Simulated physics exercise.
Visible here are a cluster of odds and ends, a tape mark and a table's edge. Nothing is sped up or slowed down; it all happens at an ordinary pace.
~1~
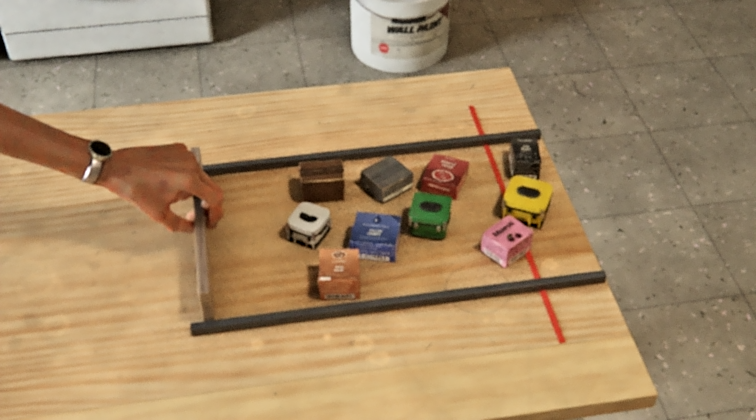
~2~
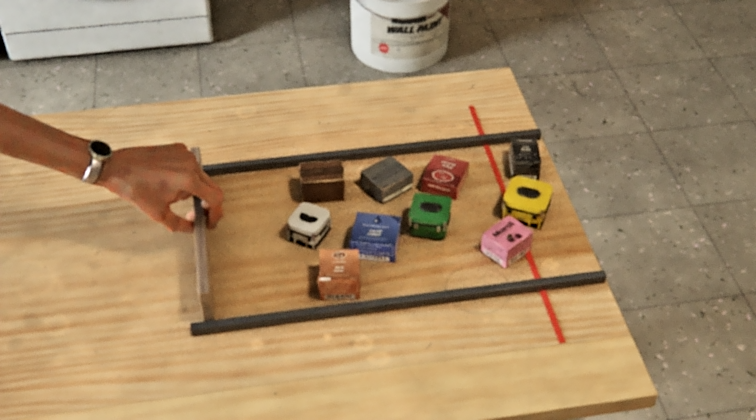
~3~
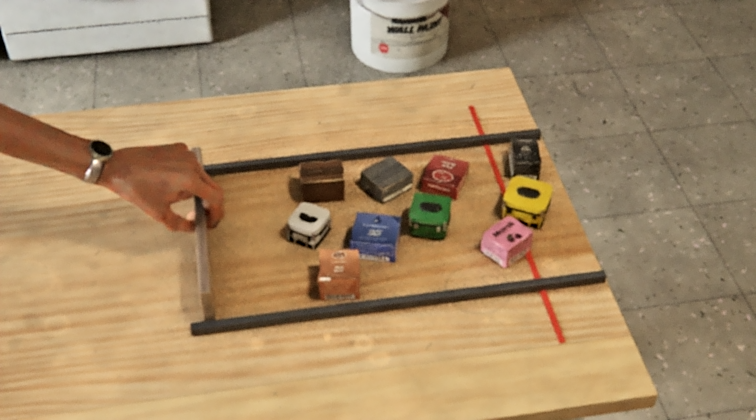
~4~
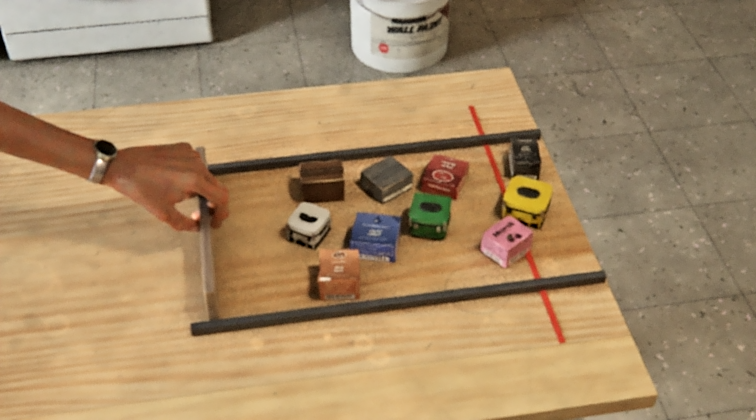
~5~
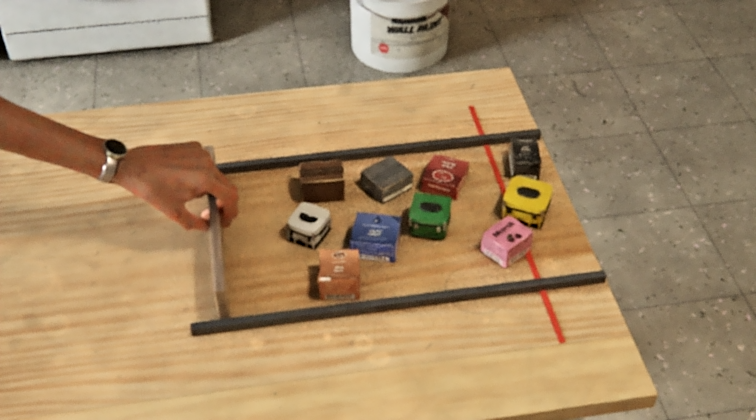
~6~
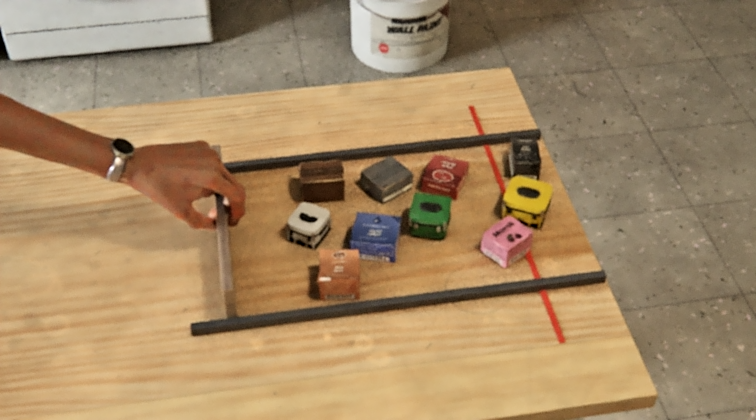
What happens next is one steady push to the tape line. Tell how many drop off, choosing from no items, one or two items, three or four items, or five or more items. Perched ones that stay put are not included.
Mind you, the pieces that take the plunge come to three or four.
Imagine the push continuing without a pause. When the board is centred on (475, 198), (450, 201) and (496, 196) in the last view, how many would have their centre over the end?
2, 1, 3.
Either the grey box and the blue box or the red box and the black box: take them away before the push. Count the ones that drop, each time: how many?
That makes 1 fallen, then 1 fallen in the other try.
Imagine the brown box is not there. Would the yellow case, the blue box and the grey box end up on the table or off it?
The yellow case ends up below - the blue box remains - the grey box remains.
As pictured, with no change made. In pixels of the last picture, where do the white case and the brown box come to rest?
White case at (524, 192), brown box at (517, 159).
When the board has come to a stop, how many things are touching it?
That would be 4 of them.
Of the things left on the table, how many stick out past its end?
It would come to 3.
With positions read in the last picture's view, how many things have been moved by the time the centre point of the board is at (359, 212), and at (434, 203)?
Well, it's 7 at the first one and 10 at the second.
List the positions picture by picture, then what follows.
The first picture shows black box (525, 159); yellow case (527, 202); pink box (507, 241); board (202, 230); tape (511, 210).
The second picture shows yellow case (527, 202); white case (309, 226).
The third picture shows pink box (507, 241); brown box (322, 182).
The fourth picture shows black box (525, 159); orange box (340, 275).
The fifth picture shows yellow case (527, 202); blue box (376, 237).
The sixth picture shows black box (525, 159); yellow case (527, 202); pink box (507, 241); board (223, 228); tape (511, 210).
Soon after, none off yet; black box at rest near (525, 159); yellow case at rest near (527, 202); pink box at rest near (507, 241).
At rest, the number that fall off is three or four; fallen, red box, yellow case and black box.
